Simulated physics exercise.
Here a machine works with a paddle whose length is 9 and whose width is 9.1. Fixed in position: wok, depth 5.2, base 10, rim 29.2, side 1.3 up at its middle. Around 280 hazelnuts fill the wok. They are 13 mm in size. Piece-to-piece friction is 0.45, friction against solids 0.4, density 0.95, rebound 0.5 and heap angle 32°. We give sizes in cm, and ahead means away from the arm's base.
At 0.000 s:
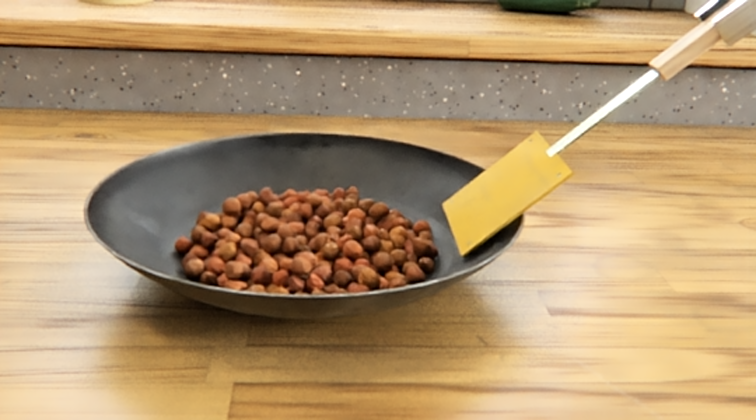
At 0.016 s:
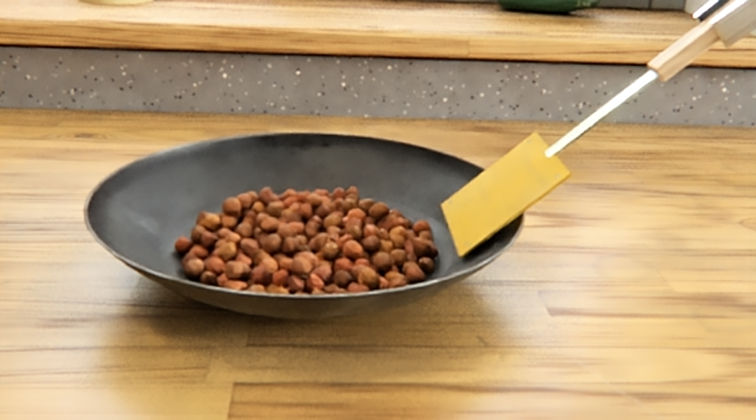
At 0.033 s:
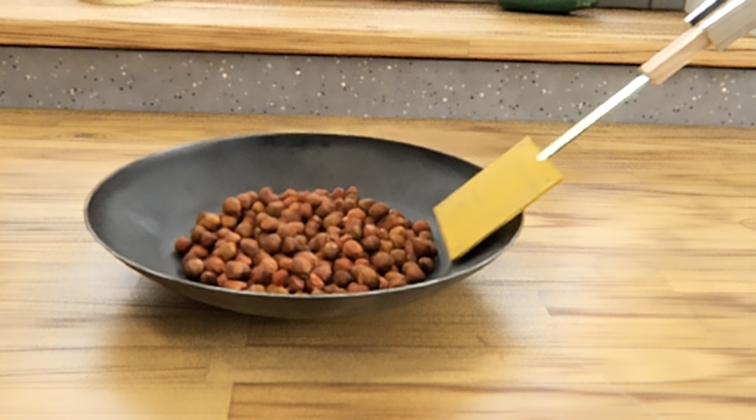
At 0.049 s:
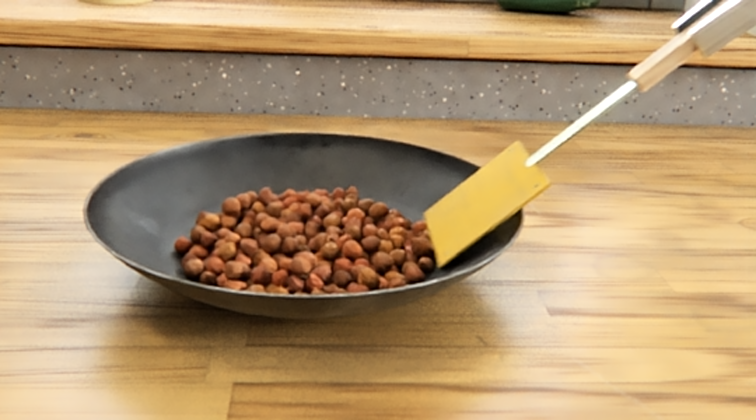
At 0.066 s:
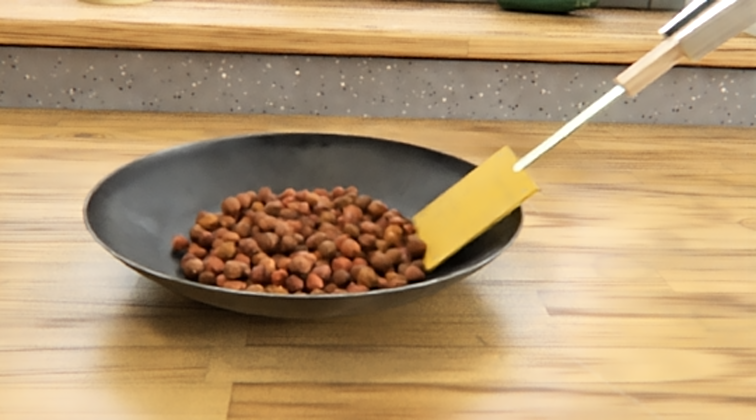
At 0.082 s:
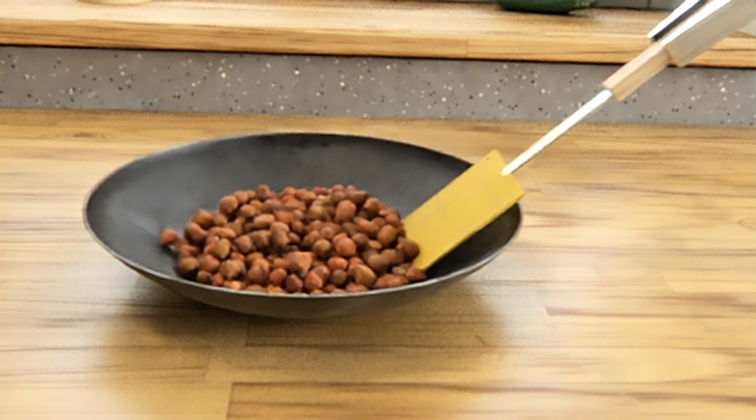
A yellow paddle on a metal arm slid down and left inside a dark wok on a wooden counter, then pressed into a pile of round brown nuts, nudging them slightly to the left.
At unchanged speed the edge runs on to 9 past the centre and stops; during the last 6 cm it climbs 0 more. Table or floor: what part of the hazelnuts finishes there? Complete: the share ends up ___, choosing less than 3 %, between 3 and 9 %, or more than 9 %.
The share ends up between 3 and 9 %.
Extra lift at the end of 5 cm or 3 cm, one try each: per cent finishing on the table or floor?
About 5 and 5 per cent.
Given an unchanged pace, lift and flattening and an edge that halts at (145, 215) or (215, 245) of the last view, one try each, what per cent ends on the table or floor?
Estimates, in order: 25 % and 0 %.
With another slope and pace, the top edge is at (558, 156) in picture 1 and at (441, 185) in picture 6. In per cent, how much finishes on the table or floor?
Off the vessel, on the table or floor: Some 40 percent.
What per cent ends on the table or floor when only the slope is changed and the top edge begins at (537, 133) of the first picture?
Roughly 10%.
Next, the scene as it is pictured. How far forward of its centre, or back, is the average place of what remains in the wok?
Some 5.5 cm ahead of the centre.
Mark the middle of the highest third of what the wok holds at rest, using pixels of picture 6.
At about (154, 201).
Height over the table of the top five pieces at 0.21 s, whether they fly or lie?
Estimated height above table: Approx. 4 cm.
After 0.21 s, sloping 42°, highest piece 4 above the table; 283 in the wok.
After 0.34 s, sloping 42°, highest piece 6 above the table; 283 in the wok.
After 0.61 s, sloping 42°, highest piece 6 above the table; 268 in the wok, 13 on the table or floor, 2 on the blade or in flight.
After 1.66 s, sloping 42°, highest piece 6 above the table; 268 in the wok, 15 on the table or floor.
In the end, 268 in the wok, 15 on the table or floor. That is 5 % on the table or floor.
